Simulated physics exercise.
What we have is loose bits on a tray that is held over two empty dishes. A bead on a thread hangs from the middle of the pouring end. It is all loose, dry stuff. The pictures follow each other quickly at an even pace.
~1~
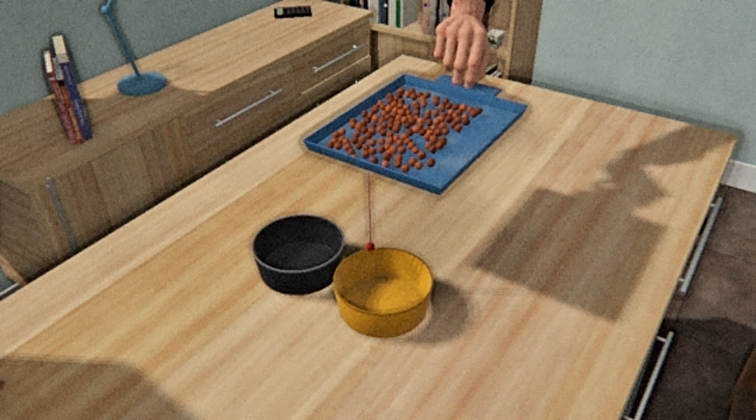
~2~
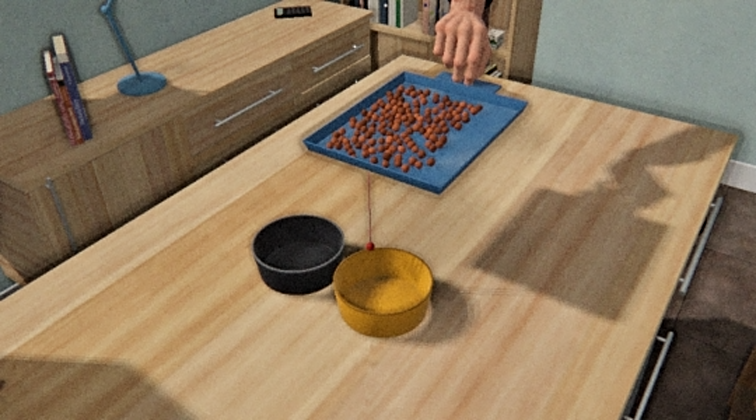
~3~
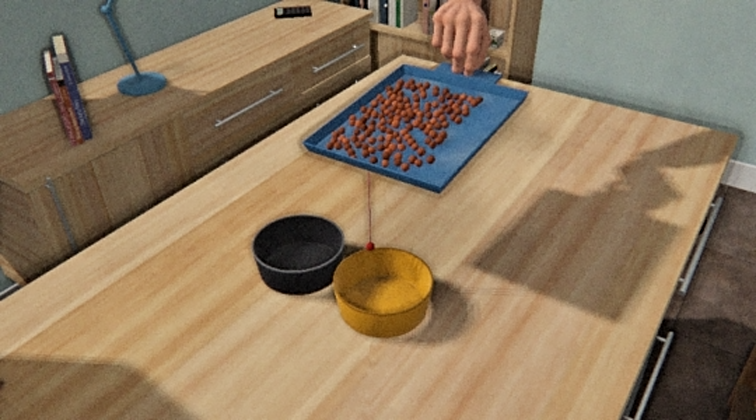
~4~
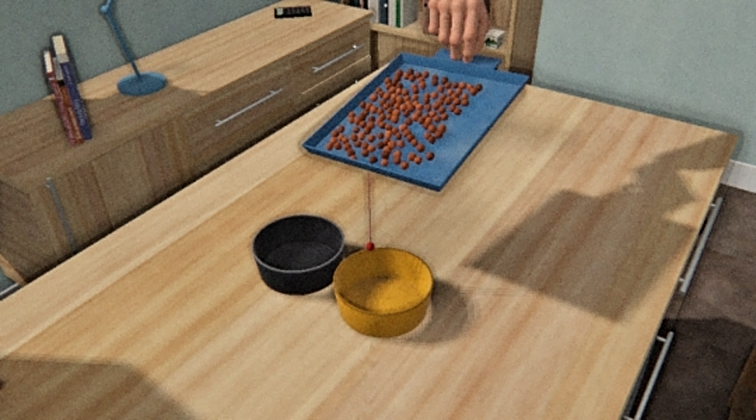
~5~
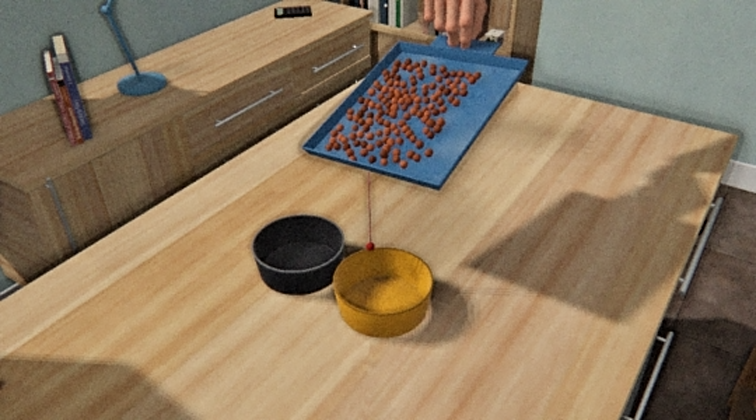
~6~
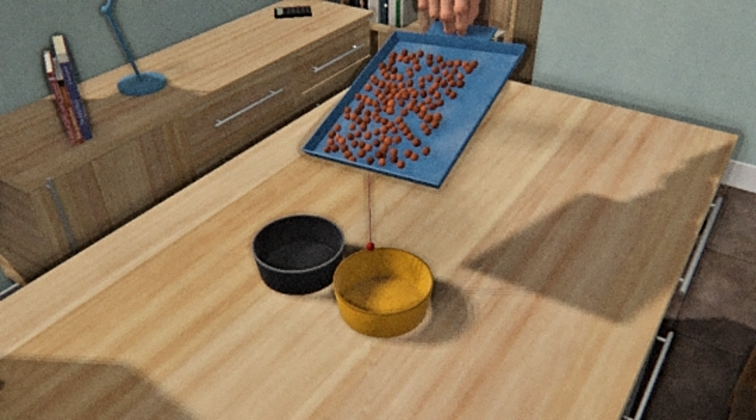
Blue tray of small reddish-brown pellets tilting gradually as a hand raises its far end above black and yellow dishes.
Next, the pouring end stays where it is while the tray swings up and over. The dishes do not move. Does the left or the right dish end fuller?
The left dish gets more.
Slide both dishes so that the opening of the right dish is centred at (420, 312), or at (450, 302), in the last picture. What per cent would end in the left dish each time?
The first gives 60 %, the second 40 %.
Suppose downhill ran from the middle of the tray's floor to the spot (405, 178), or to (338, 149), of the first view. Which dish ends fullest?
In turn: The right one; left.
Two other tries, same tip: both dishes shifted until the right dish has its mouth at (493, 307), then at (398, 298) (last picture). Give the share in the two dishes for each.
In turn 10 and 90 in a hundred.
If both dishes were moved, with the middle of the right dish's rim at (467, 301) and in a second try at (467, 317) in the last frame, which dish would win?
The first try: The left dish. The second: The left dish.
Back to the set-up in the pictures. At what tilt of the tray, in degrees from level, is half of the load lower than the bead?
At some 110 degrees.
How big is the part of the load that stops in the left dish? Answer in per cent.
It comes to 60 per cent or so.
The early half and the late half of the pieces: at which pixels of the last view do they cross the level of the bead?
First near (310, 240), later near (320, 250).
Just after the last frame, tray tipped steeply; almost all on the tray; just a few in the air.
A moment on, tray tipped past a quarter turn; about a tenth on the tray; about a tenth in the right dish; roughly half in the left dish; about a tenth outside both; roughly a third in the air.
Further on, tray tipped past a quarter turn; roughly a quarter in the right dish; roughly two thirds in the left dish; about a tenth outside both.
When it is over, tray tipped past a quarter turn; roughly a quarter in the right dish; roughly two thirds in the left dish; about a tenth outside both.
